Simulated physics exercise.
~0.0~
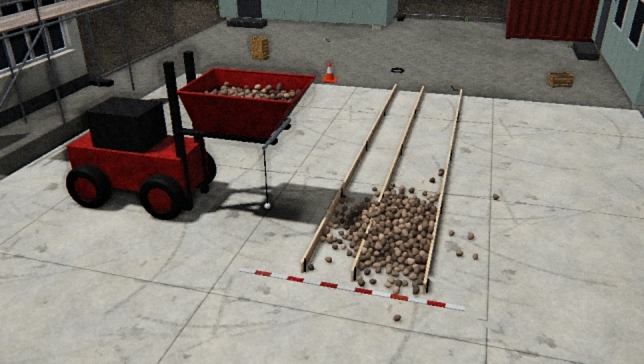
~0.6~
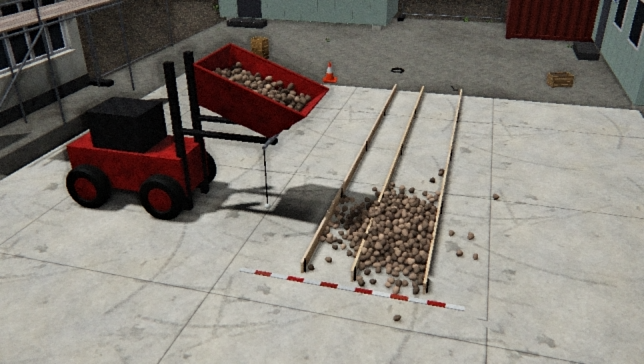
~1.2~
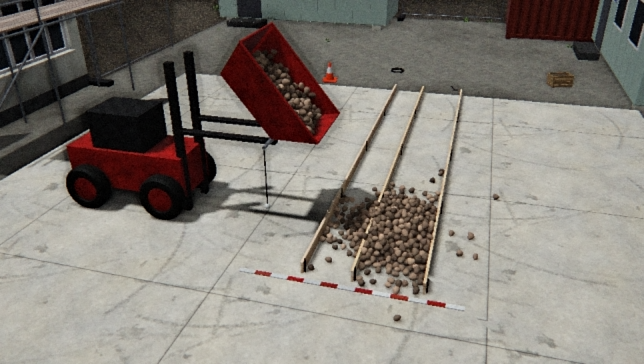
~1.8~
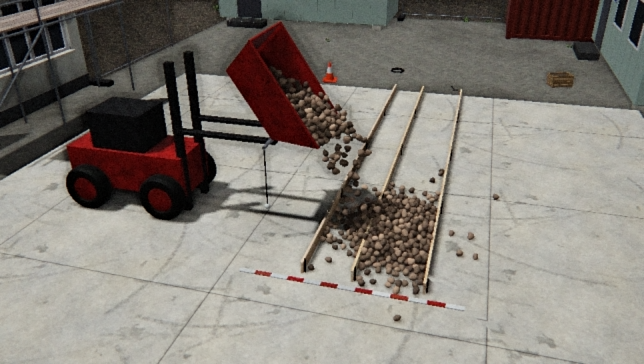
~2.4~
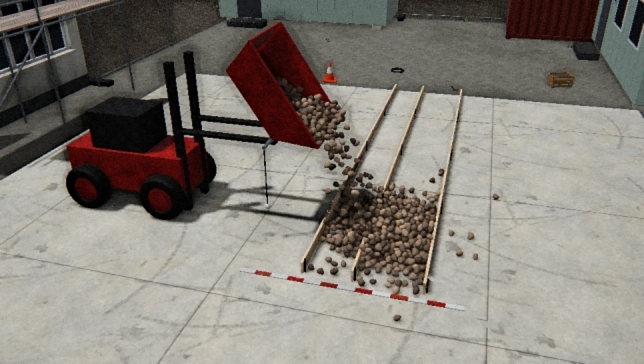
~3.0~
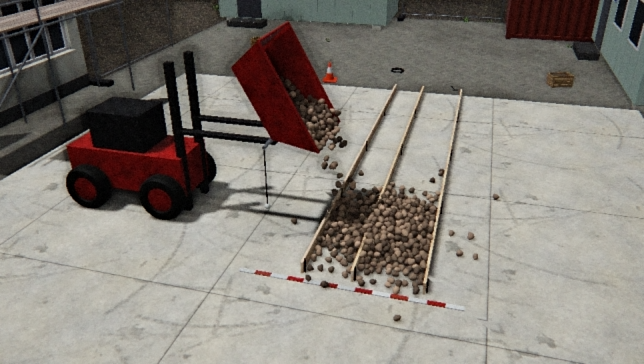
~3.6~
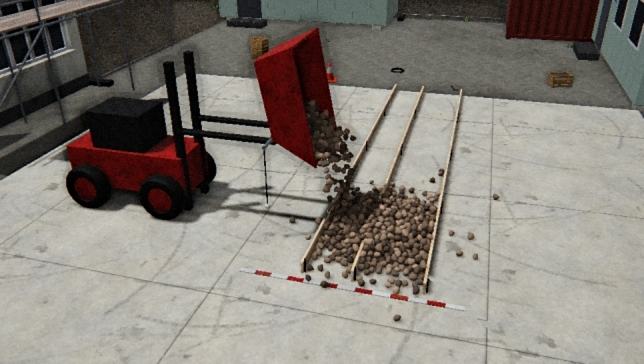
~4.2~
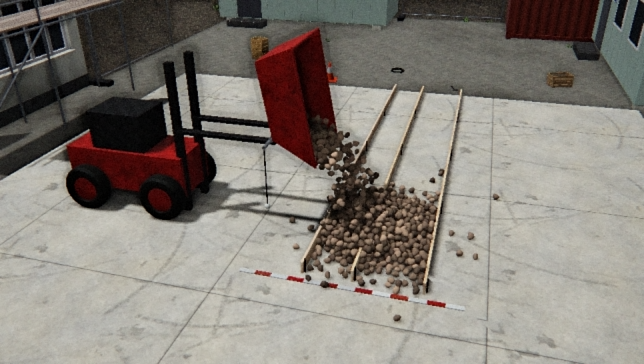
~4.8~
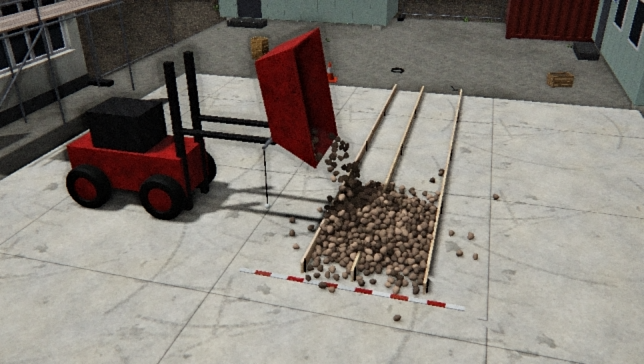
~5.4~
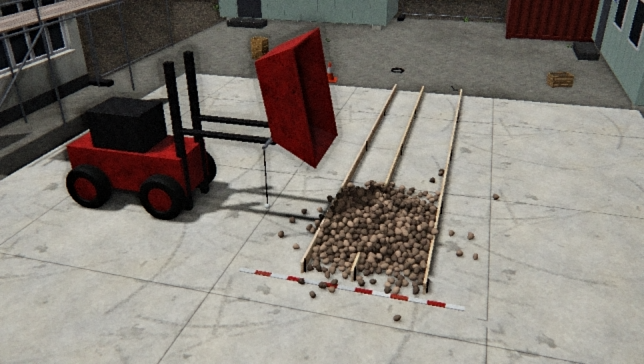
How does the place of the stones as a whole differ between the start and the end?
At the start the stones are split between the raised skip and the heap among the boards. By the end they are all on the ground, mostly in the heap between the boards, so as a whole they sit lower and further to the right.
